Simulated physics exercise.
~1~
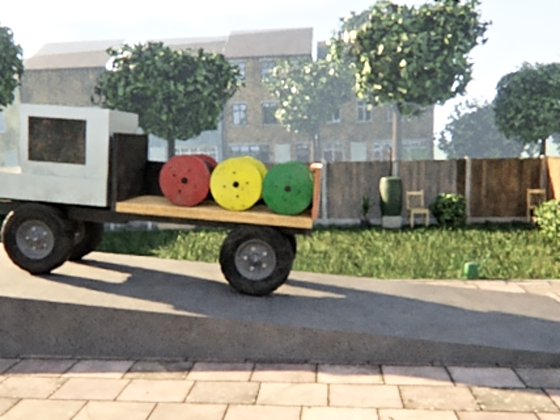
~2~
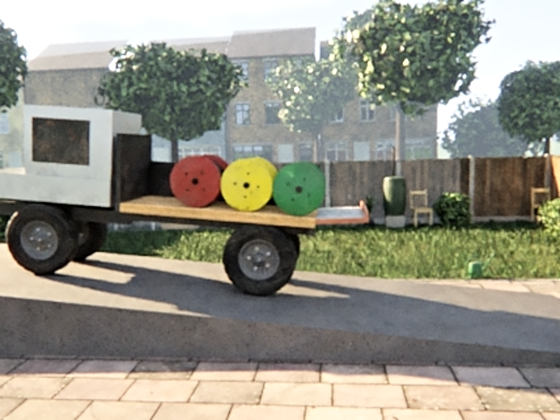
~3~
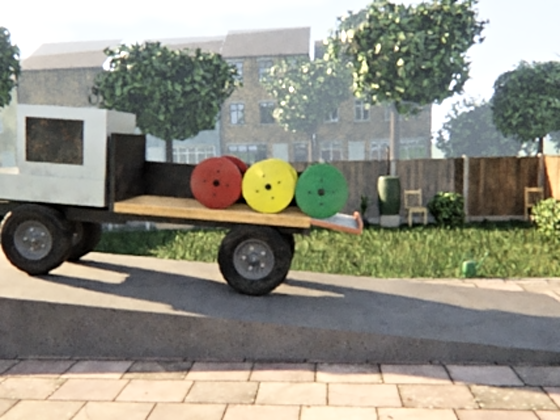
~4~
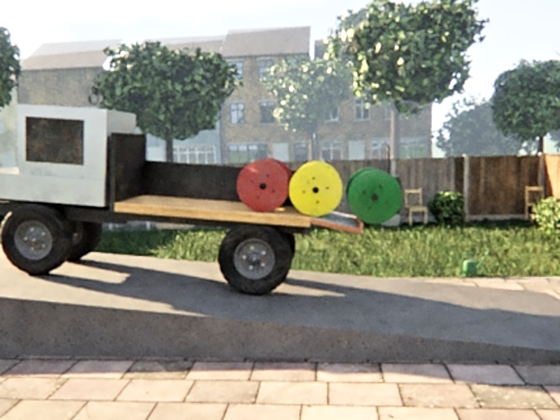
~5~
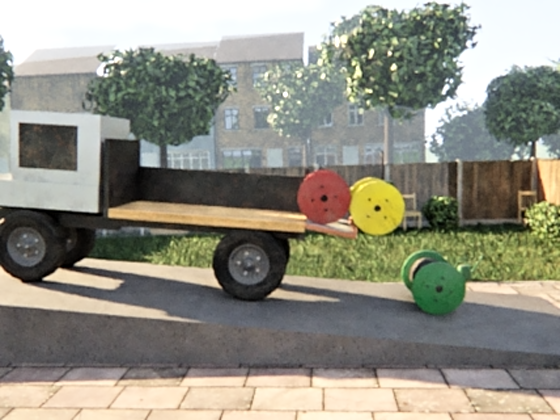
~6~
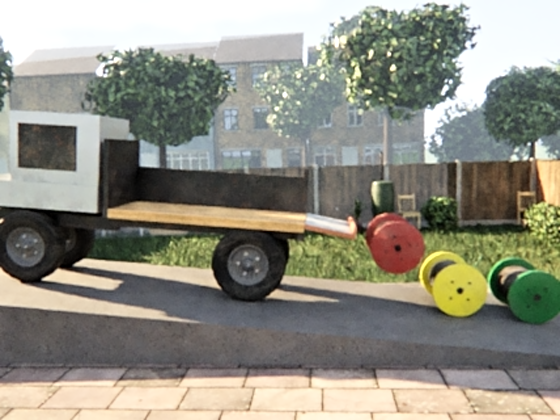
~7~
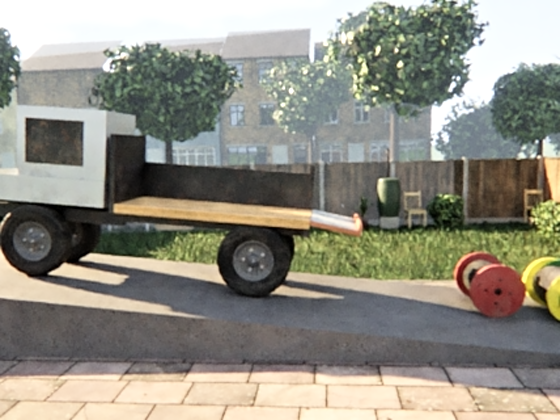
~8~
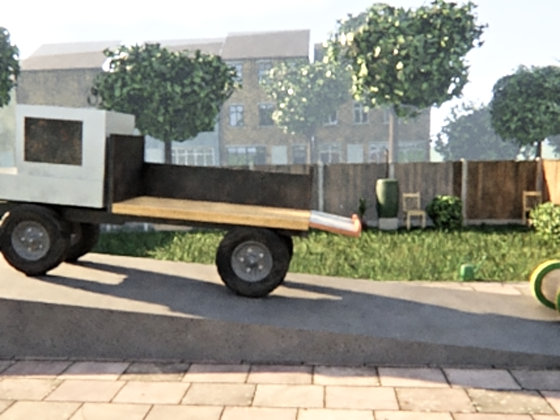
Three cable reels, red, yellow and green, roll right along the sloping bed of a pick-up once its tailgate drops. They go over the gate one after another, green first and red last, land on the ground and roll away right, leaving the bed empty.
